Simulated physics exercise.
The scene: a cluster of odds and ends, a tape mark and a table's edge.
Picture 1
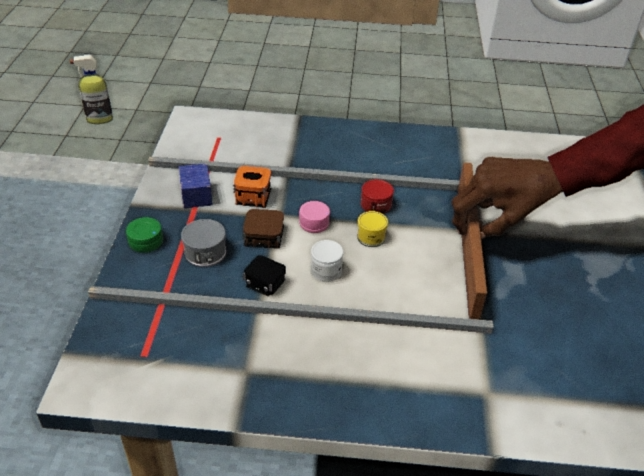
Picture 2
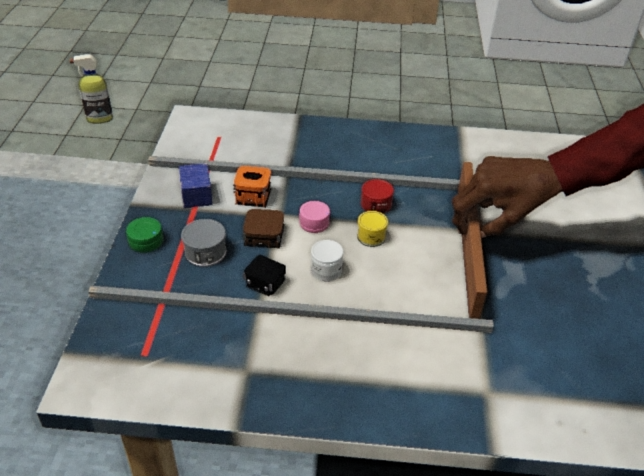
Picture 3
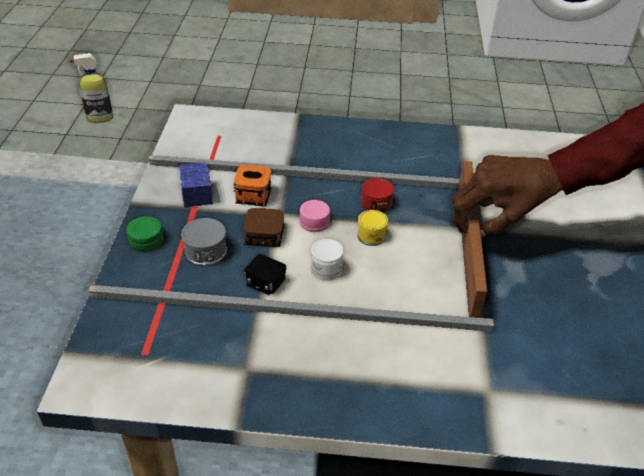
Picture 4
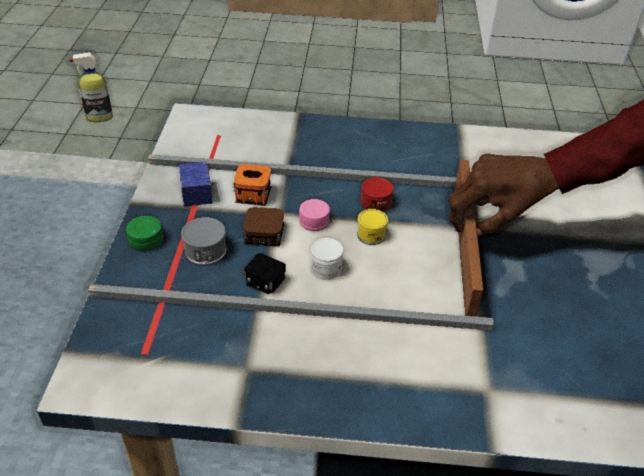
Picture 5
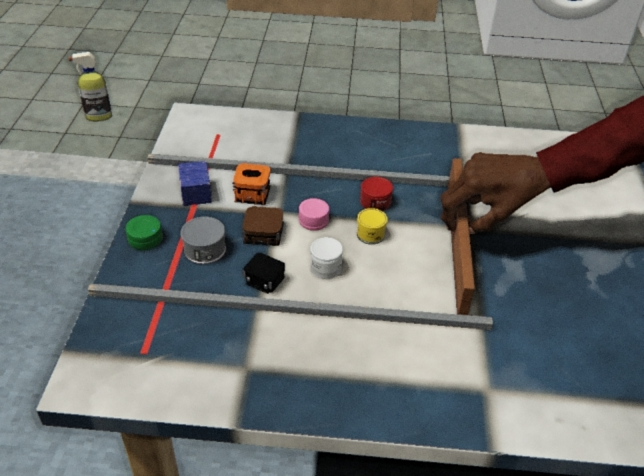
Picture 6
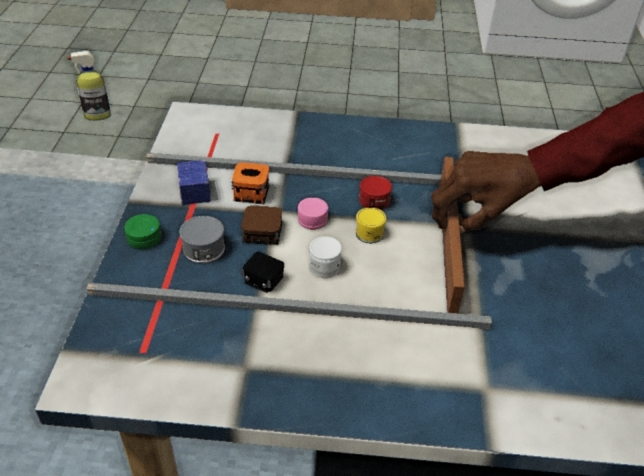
A hand sliding a wooden board slightly left between two rails on a checkered table, the small coloured objects staying nearly still.
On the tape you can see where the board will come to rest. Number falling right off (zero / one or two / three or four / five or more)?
One or two.
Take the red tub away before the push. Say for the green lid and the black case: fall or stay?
Well, the green lid goes off the edge while the black case is still there.
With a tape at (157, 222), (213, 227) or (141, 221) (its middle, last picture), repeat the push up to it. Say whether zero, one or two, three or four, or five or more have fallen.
Lab note - tapes per position, in order: Either three or four; zero; at least five.
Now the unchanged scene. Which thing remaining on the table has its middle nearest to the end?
Blue block.
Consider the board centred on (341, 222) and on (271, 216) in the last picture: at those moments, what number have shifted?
4, then 8.
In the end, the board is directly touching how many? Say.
The number is 5.
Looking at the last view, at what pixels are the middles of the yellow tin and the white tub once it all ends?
The yellow tin comes to rest close to (174, 209), while the white tub rests close to (160, 244).
Soon after, none off yet; green lid at rest near (143, 232); blue block at rest near (194, 183); grey tin at rest near (203, 239).
After that, none off yet; green lid at rest near (143, 232); blue block at rest near (194, 183); grey tin displaced a little near (190, 244).
In the end, the number that fall off is one or two; gone, green lid.
